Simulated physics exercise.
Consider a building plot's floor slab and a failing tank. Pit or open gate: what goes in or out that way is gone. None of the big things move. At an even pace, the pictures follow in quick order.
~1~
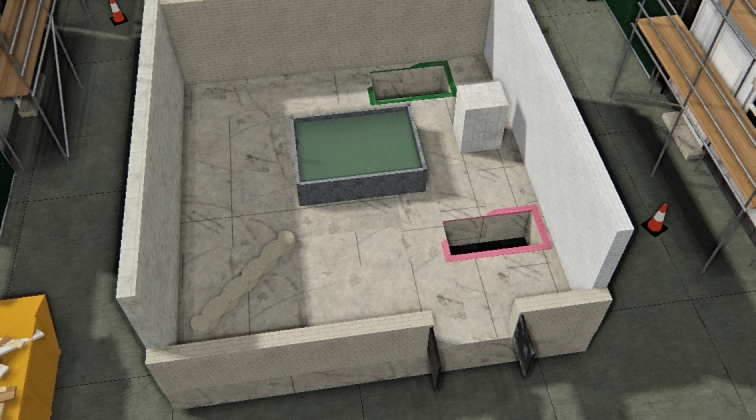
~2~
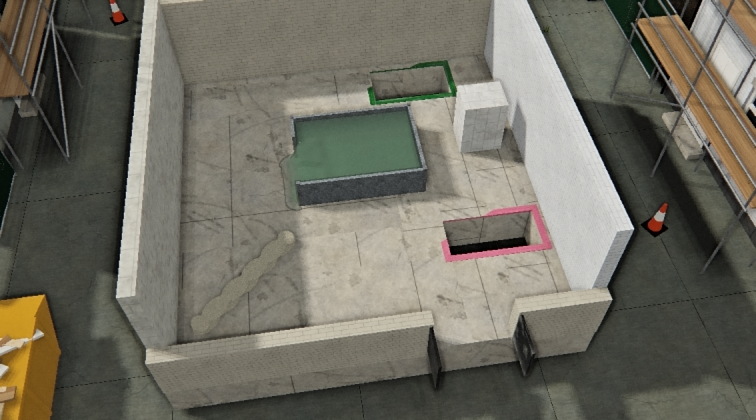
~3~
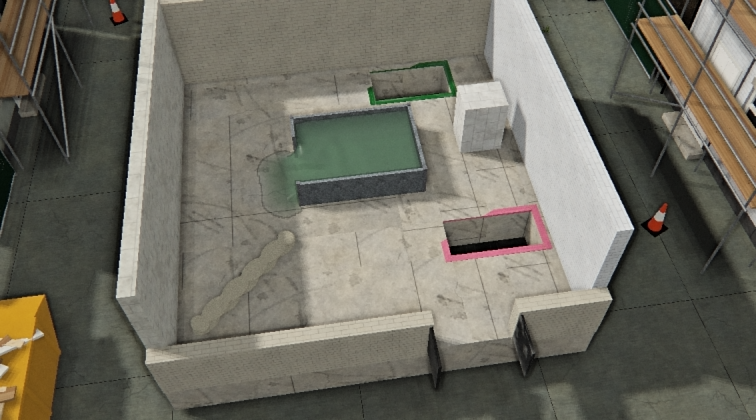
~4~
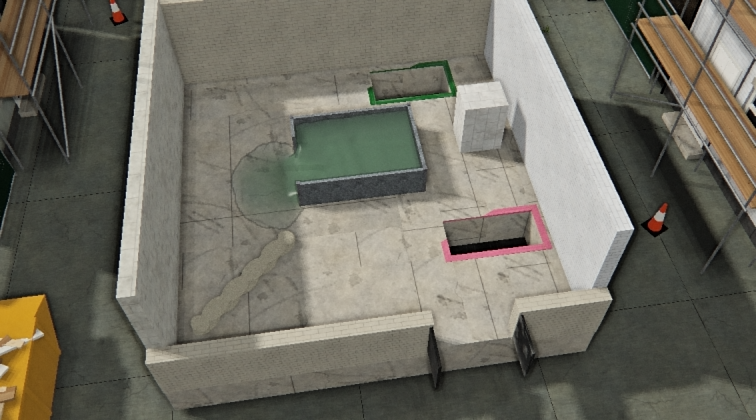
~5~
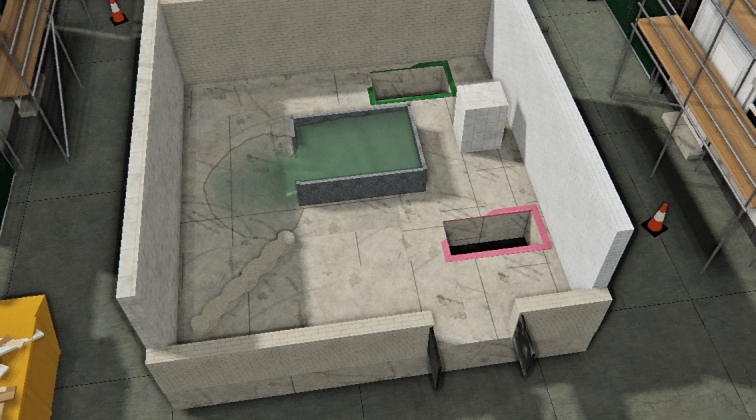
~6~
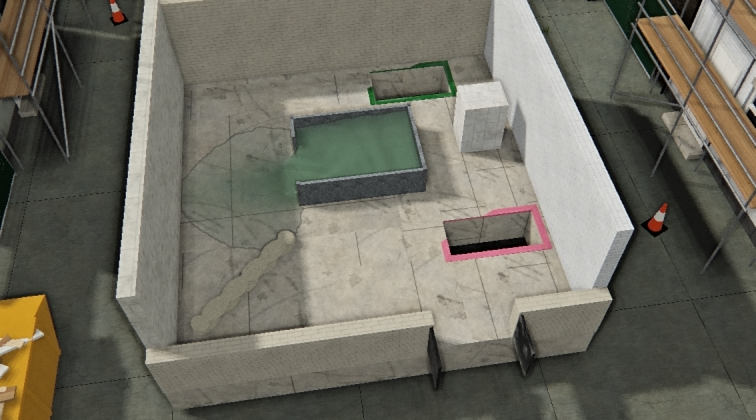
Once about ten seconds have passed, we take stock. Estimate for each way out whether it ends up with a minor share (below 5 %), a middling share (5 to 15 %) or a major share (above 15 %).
Estimates: The gate, a minor share; the pink pit, a middling share; the green pit, a middling share.
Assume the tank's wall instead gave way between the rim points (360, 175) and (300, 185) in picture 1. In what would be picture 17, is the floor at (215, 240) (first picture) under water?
Check at the given point: Inundated.
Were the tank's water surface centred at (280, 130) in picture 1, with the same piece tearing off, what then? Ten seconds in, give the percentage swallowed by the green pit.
The green pit takes 20 per cent.
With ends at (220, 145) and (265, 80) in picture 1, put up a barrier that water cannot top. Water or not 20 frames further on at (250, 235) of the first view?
Submerged.
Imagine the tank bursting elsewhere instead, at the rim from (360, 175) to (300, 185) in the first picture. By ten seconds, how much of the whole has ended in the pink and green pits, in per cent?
Parts in a hundred: Pink 20, green 0.
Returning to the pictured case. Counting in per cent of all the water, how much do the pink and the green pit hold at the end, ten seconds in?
6 in a hundred, then 12 in a hundred.
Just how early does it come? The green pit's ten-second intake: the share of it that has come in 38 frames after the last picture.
About 25 per cent.
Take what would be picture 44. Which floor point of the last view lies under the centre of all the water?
It is near (284, 188).
A moment on, water covers 20 % of the floor; the gate 0 %, the pink pit 0 %, the green pit 0 %.
Next, water covers 25 % of the floor; the gate 0 %, the pink pit 0 %, the green pit 0 %.
Then, water covers 35 % of the floor; the gate 0 %, the pink pit 0 %, the green pit 0 %.
Later, water covers 75 % of the floor; the gate 0 %, the pink pit 0 %, the green pit 3 %.
In the end, water covers 85 % of the floor; the gate 1 %, the pink pit 7 %, the green pit 11 %.
